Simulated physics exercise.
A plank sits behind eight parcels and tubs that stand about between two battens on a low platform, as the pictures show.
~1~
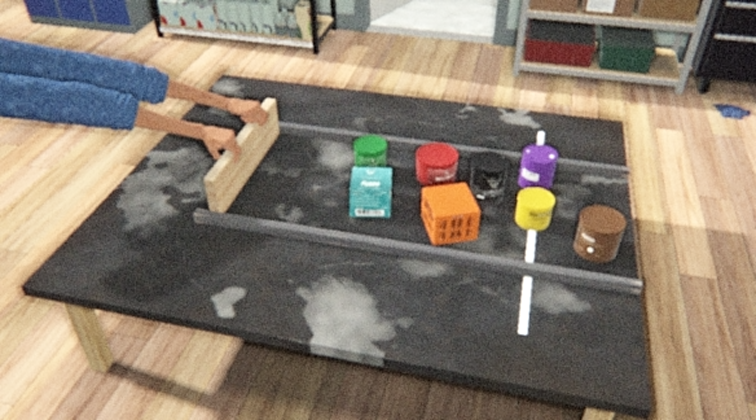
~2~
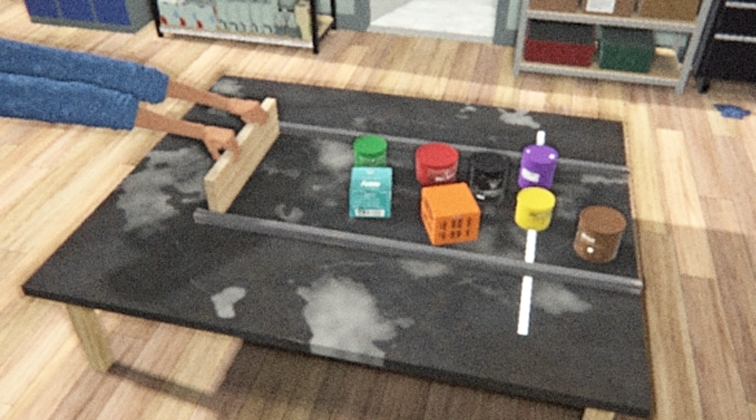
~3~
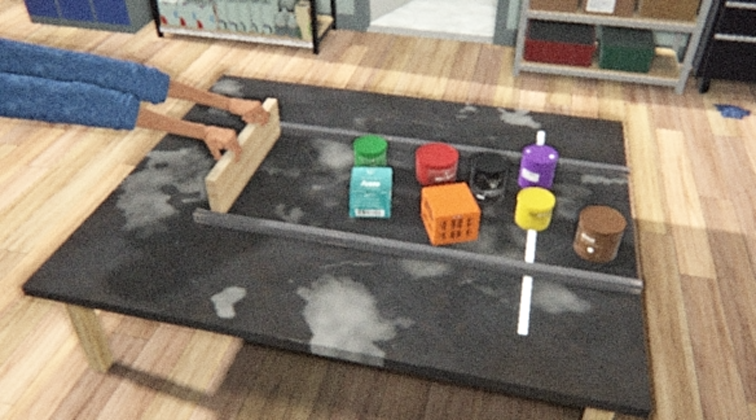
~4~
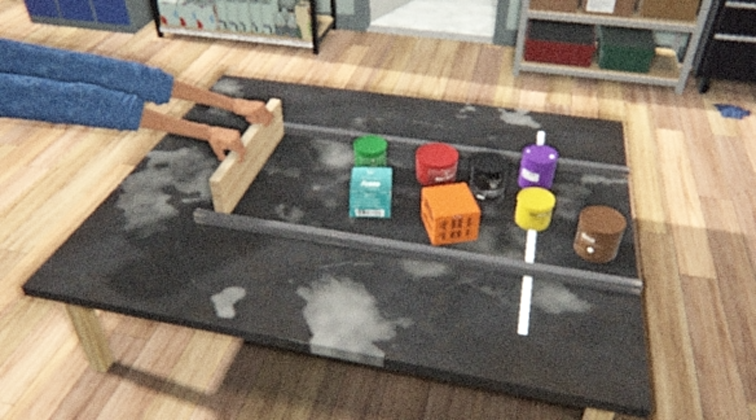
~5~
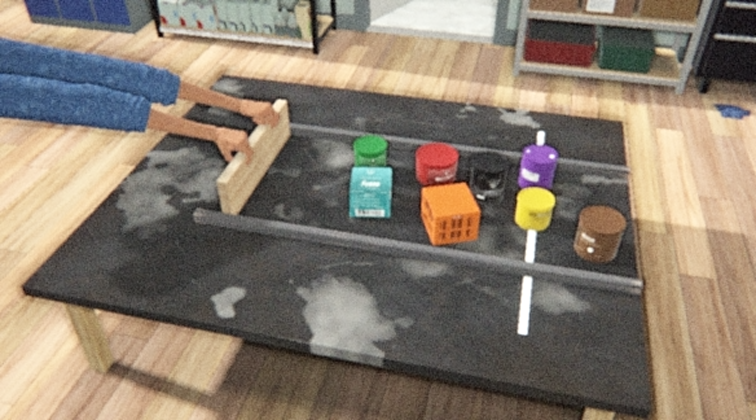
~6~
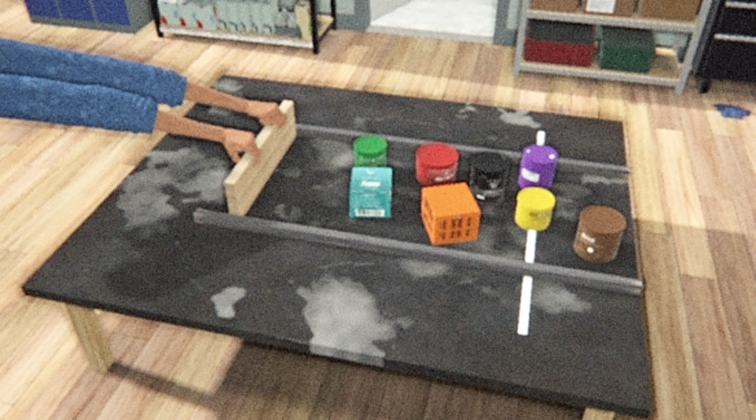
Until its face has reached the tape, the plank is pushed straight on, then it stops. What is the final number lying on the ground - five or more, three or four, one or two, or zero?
Lost: One or two.
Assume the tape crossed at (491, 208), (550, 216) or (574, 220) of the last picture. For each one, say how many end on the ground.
Ground tally per try: 0 / 2 / 4.
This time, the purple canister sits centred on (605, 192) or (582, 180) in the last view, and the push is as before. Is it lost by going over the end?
Note, in order: Ends up still on; ends up still on.
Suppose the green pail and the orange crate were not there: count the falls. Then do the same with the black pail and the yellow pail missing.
Going first to second: 0 and 1.
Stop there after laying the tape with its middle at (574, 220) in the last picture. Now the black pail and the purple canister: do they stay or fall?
Outcome - black pail: It stays where it is; purple canister: It does not stay.
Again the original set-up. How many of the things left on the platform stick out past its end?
It would come to 1.
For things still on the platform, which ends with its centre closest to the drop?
The one is the purple canister.
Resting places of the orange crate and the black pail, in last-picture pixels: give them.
I'd put one close to (603, 249) and the other close to (567, 197).
A little later, none off yet; brown pail at rest near (599, 235); yellow pail at rest near (534, 209); purple canister at rest near (538, 169).
When it is over, the number that fall off is one or two; down, brown pail.
